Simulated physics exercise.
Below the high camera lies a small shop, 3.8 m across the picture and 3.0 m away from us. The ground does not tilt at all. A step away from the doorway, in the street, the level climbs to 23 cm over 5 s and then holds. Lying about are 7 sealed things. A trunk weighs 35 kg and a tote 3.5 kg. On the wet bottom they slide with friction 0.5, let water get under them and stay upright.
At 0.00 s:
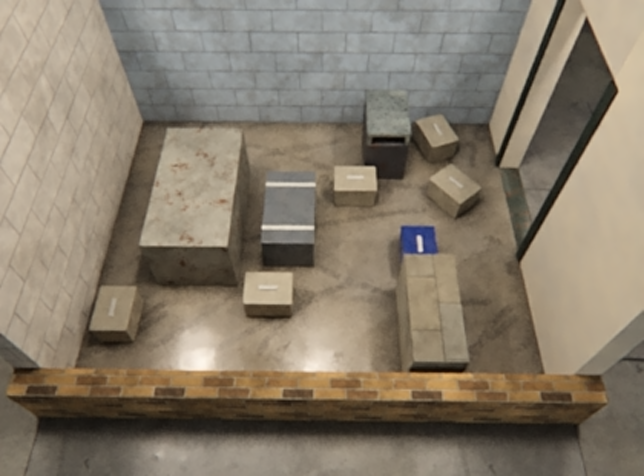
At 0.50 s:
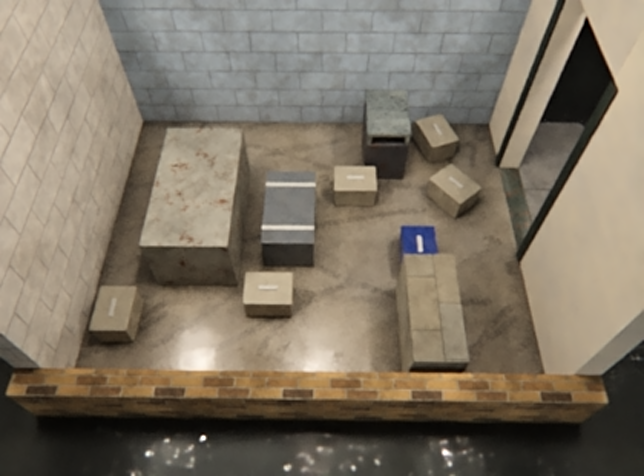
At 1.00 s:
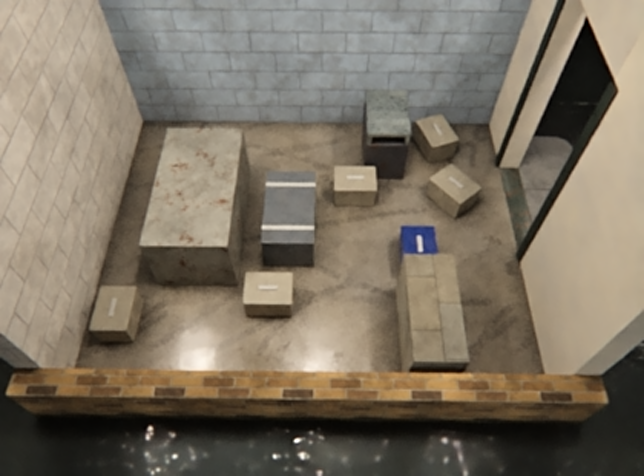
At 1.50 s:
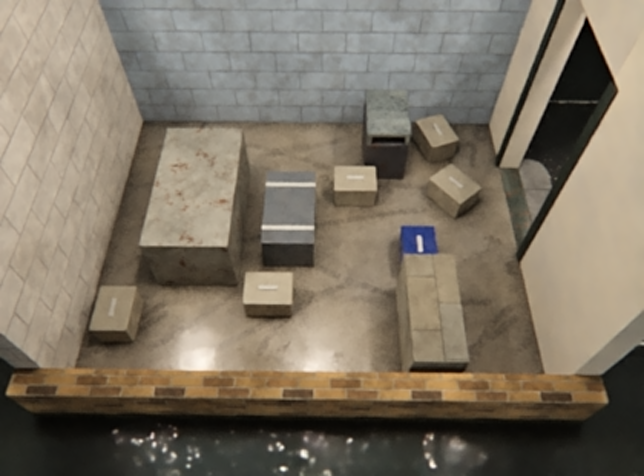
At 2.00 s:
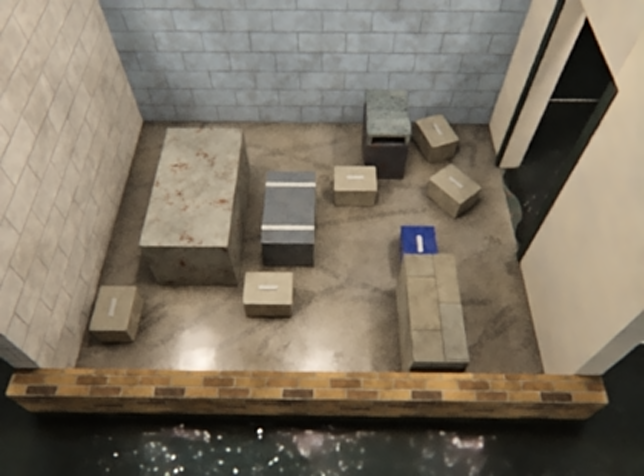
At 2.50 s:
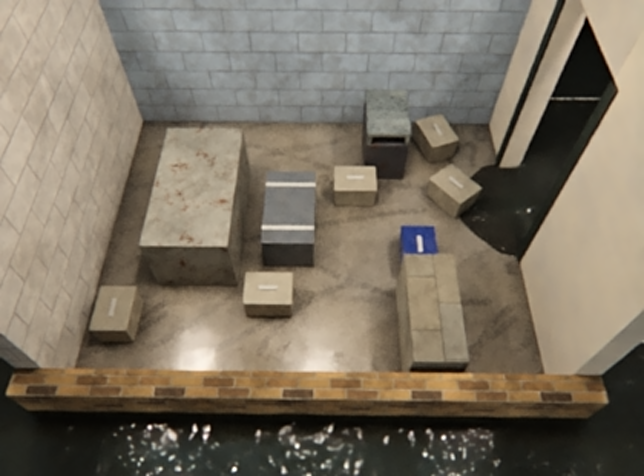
Dark water spreading along the street outside a small room of boxes, then entering through the right doorway onto the floor.
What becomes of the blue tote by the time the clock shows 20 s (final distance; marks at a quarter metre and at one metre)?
It gets shunted far.
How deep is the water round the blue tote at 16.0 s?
I'd put it at about 21 cm.
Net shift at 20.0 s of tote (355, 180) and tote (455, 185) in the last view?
They sit 30 cm and 200 cm away, in the order given.
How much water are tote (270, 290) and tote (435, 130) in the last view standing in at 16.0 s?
Roughly 21 and 18 cm.
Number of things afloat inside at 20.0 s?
I get 7.
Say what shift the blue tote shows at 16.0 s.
Some 300 cm from the start.
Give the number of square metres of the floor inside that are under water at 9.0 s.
About 9.5 m2.
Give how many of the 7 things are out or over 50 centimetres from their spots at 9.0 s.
By my reckoning, 4.
After 4.0 s the blue tote is near (390, 254), 0.3 m from its start, aground; 1 afloat.
After 9.0 s the blue tote is near (117, 315), 2.6 m from its start, afloat; 6 afloat.
After 16.0 s the blue tote is near (86, 340), 2.8 m from its start, afloat; 7 afloat.
After 20.0 s the blue tote is near (122, 271), 2.5 m from its start, afloat; 7 afloat.
